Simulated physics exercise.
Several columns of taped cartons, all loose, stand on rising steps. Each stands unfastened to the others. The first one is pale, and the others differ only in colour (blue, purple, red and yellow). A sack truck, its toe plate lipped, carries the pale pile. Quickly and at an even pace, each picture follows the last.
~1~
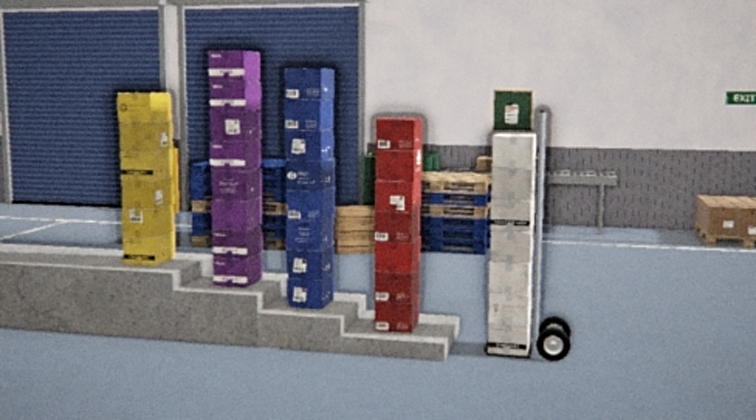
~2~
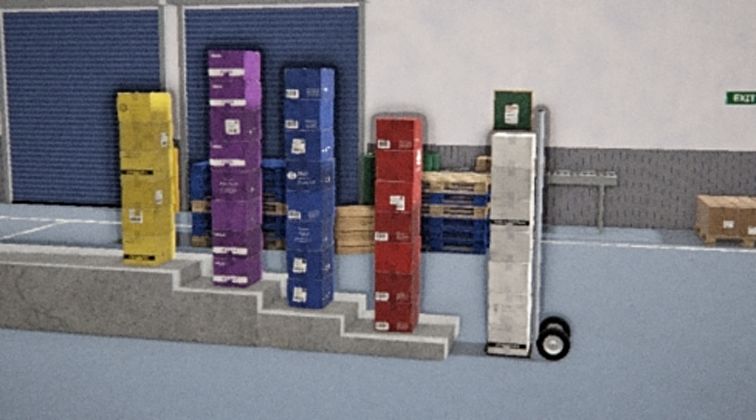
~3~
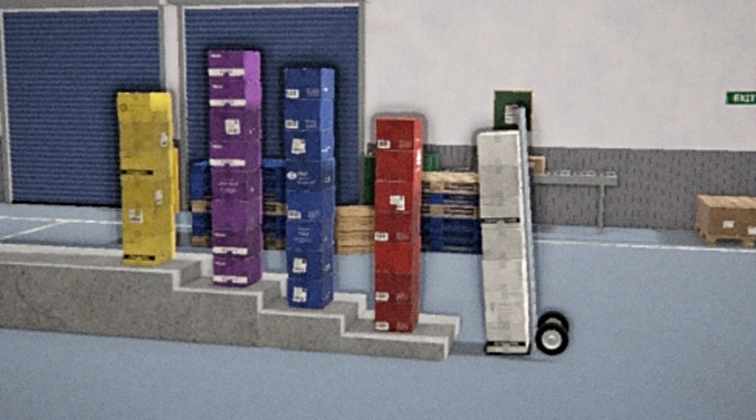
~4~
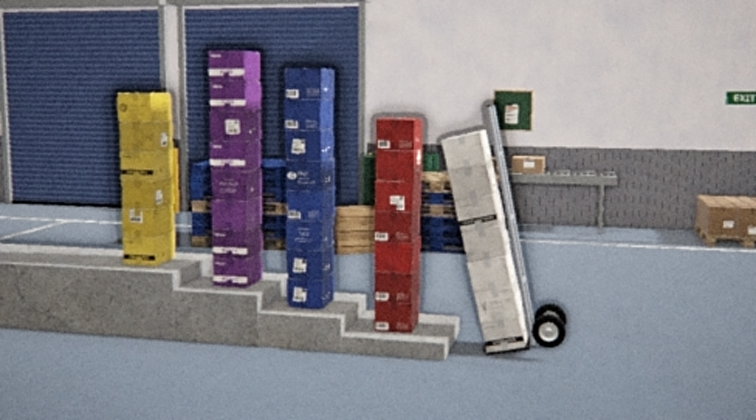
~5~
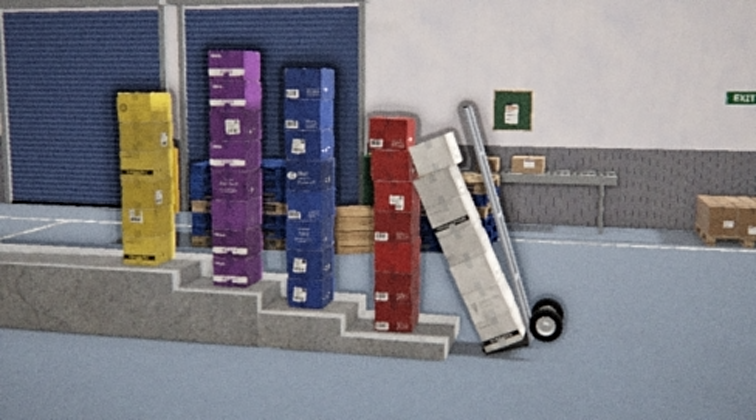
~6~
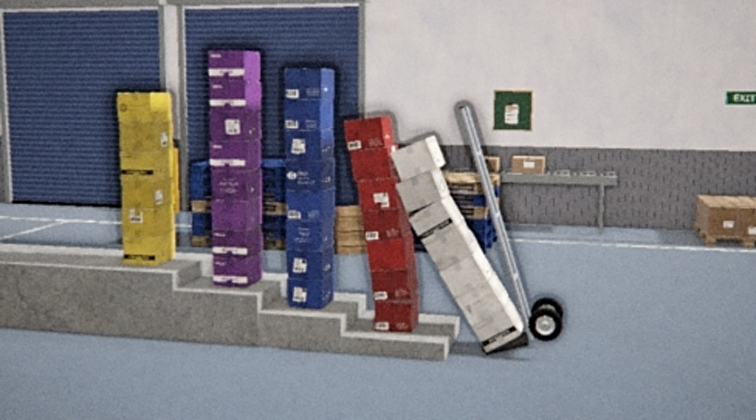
At the start, a pale column of cartons stands upright on a sack truck beside red, blue, purple and yellow stacks on rising steps. The truck and its load then rock leftward, the pale column leaning into the red one, whose upper cartons shift and tilt left while the others stay still.
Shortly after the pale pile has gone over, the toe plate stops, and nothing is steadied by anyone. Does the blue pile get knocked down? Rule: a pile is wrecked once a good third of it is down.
Yes, it falls.
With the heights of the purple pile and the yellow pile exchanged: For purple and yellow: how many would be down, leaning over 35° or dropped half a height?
The counts are purple 6, yellow 8.
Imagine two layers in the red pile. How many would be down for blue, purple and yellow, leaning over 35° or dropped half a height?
Counts - blue: 0, purple: 0, yellow: 0.
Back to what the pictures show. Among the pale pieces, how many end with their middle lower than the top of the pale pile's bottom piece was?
Counting them up gives 1.
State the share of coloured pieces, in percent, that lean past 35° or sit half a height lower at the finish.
Near 85 in a hundred.
Soon, 7 of the pale pile down; none of the 8 blue cartons down (0 of 29 in all colours); top blue carton tipped barely; top red carton tipped a little.
A while on, 7 of the pale pile down; none of the 8 blue cartons down (6 of 29 in all colours); top blue carton tipped a little; top red carton tipped well over, about its own height lower.
Towards the end, 7 of the pale pile down; 6 of the 8 blue cartons down (24 of 29 in all colours); top blue carton tipped well over, some two heights lower; top red carton tipped well over, some two heights lower.
Then, 7 of the pale pile down; 5 of the 8 blue cartons down (24 of 29 in all colours); top blue carton tipped well over, some three heights lower; top yellow carton upside down.
Finally, 7 of the pale pile down; 5 of the 8 blue cartons down (24 of 29 in all colours); top blue carton tipped steeply, some four heights lower; top yellow carton on its side. Seen by the last camera, middles, top blue carton near (72, 189).
